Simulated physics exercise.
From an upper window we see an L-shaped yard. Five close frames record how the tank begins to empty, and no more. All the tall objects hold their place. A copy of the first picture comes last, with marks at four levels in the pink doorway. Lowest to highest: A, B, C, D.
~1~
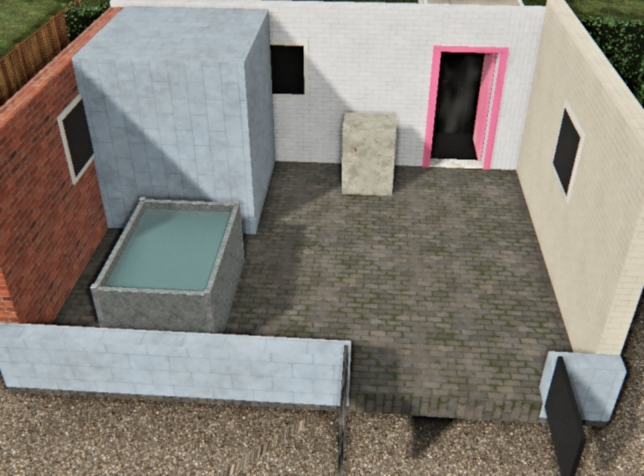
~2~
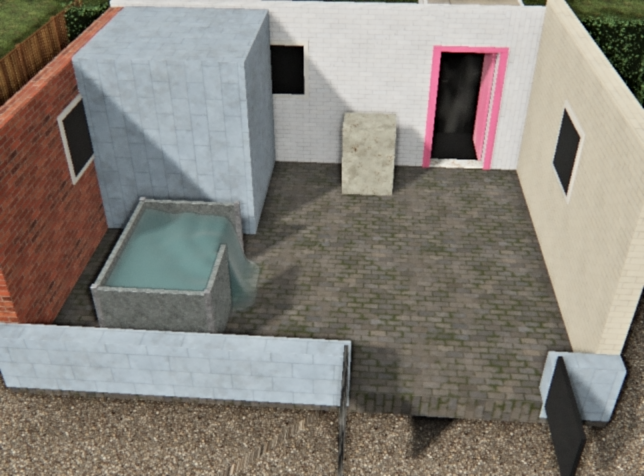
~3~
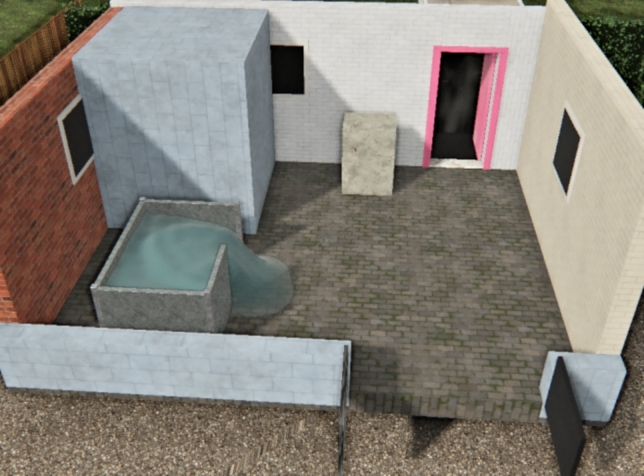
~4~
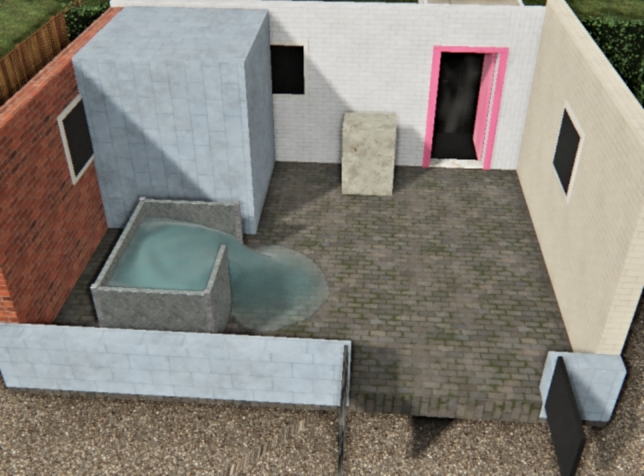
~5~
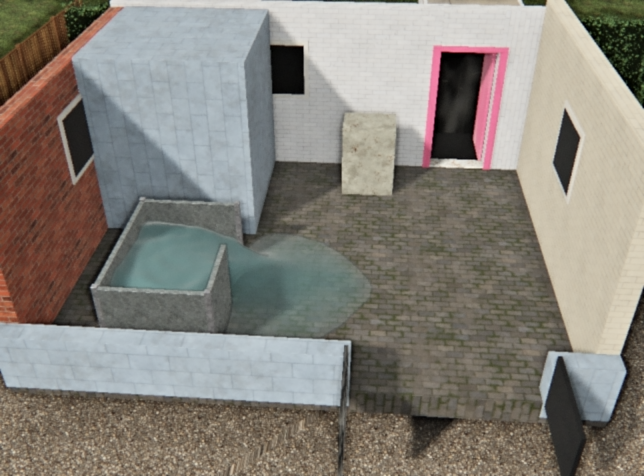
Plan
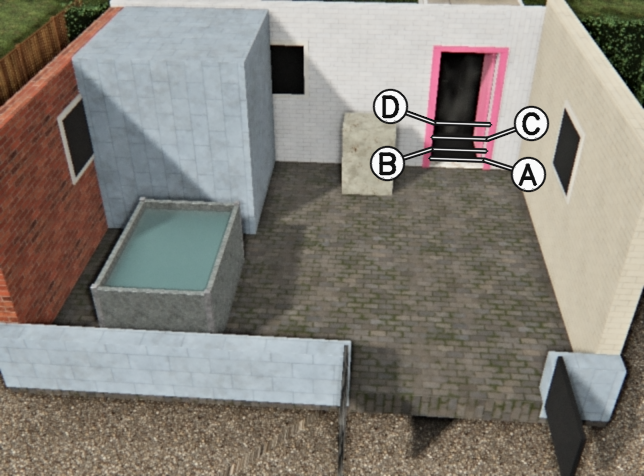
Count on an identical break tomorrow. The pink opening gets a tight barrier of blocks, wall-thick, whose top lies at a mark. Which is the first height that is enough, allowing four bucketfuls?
Take A.
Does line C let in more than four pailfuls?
No, that is safe.
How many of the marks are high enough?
All of the four.
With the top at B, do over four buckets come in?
No, not at all.
On the marked copy, A at (457, 159); B at (458, 150); C at (460, 138); D at (461, 123); from the bottom up A, B, C, D.
Choosing A, a splash gets over, under a bucket.
Choosing B, nothing gets over.
Choosing C, nothing gets over.
Choosing D, nothing gets over.
